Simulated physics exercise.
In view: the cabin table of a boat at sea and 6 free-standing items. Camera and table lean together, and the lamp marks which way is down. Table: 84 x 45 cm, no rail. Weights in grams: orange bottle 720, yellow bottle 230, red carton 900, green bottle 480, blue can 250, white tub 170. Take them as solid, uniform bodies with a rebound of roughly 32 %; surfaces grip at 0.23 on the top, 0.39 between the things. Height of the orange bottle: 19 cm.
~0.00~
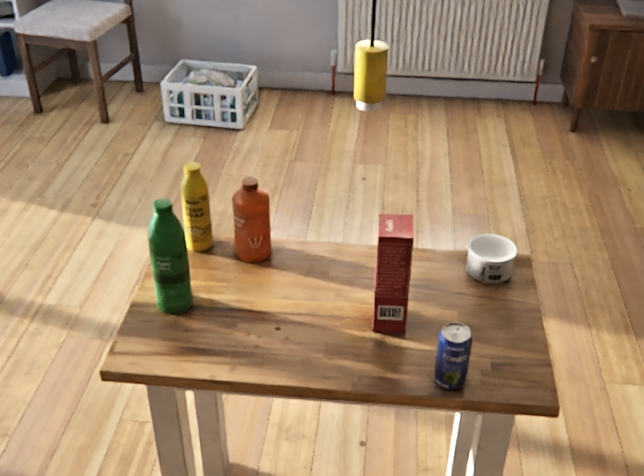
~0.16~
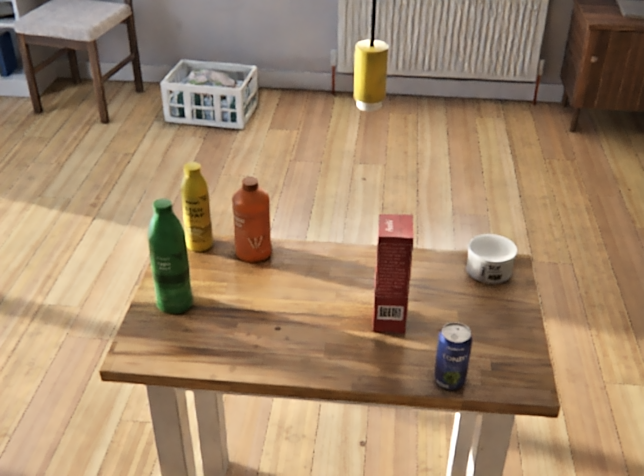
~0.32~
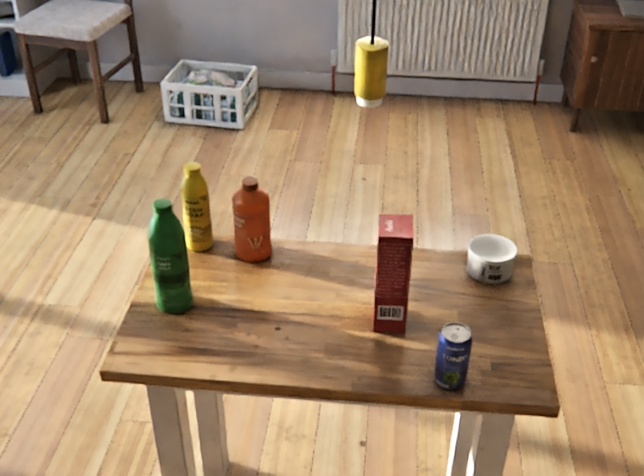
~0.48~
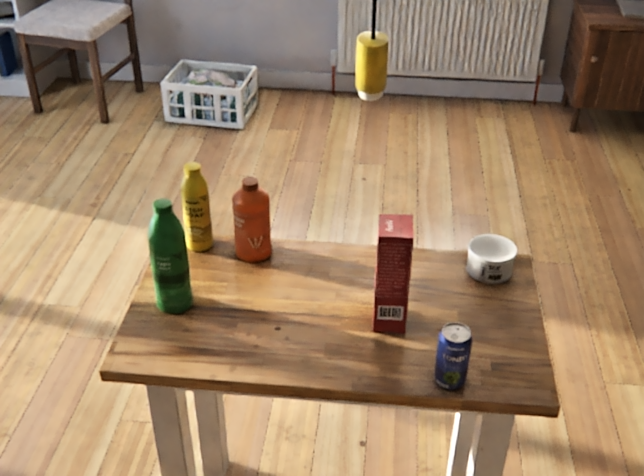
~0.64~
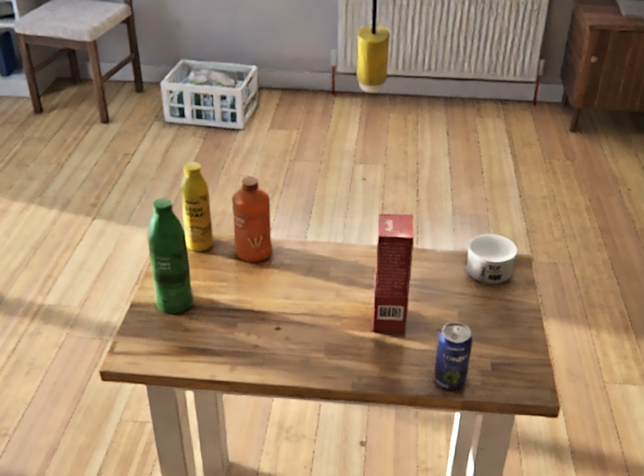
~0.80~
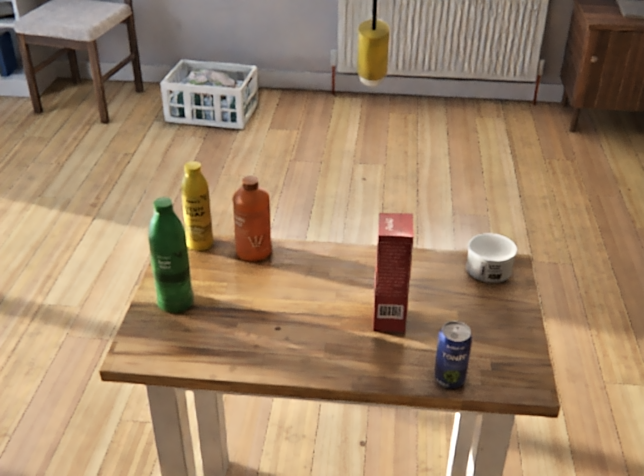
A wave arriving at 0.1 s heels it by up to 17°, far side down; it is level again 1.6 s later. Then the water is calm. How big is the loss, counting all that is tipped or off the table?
Things lost: At least three.
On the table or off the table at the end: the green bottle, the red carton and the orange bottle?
The green bottle ends on the table; the red carton is still on the table; the orange bottle finishes off the table.
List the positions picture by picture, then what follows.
The first picture shows boat level; orange bottle (252, 218); yellow bottle (196, 207).
The second picture shows boat level; blue can (453, 357); white tub (491, 259).
The third picture shows floor tilted 3°, far side down; red carton (392, 275); green bottle (169, 255).
The fourth picture shows floor tilted 8°, far side down; blue can (453, 357); white tub (491, 259).
The fifth picture shows floor tilted 13°, far side down; red carton (392, 275); green bottle (169, 255).
The sixth picture shows floor tilted 16°, far side down; orange bottle (252, 217); yellow bottle (197, 205).
Around 1.20 s, floor tilted 12°, far side down; orange bottle, yellow bottle and white tub now off the table; red carton shifted 8 cm; green bottle shifted 7 cm.
Around 1.40 s, floor tilted 5°, far side down; red carton shifted 11 cm; green bottle shifted 11 cm; blue can shifted 11 cm.
Around 1.60 s, boat level; red carton shifted 12 cm; green bottle shifted 11 cm; blue can shifted 11 cm.
Around 1.80 s, as before.
Finally (2.2 s), off the table, orange bottle, yellow bottle and white tub; not toppled but over 5 cm from the start, red carton, green bottle and blue can. Final places as that camera would see them, orange bottle near (275, 404), yellow bottle near (220, 451).
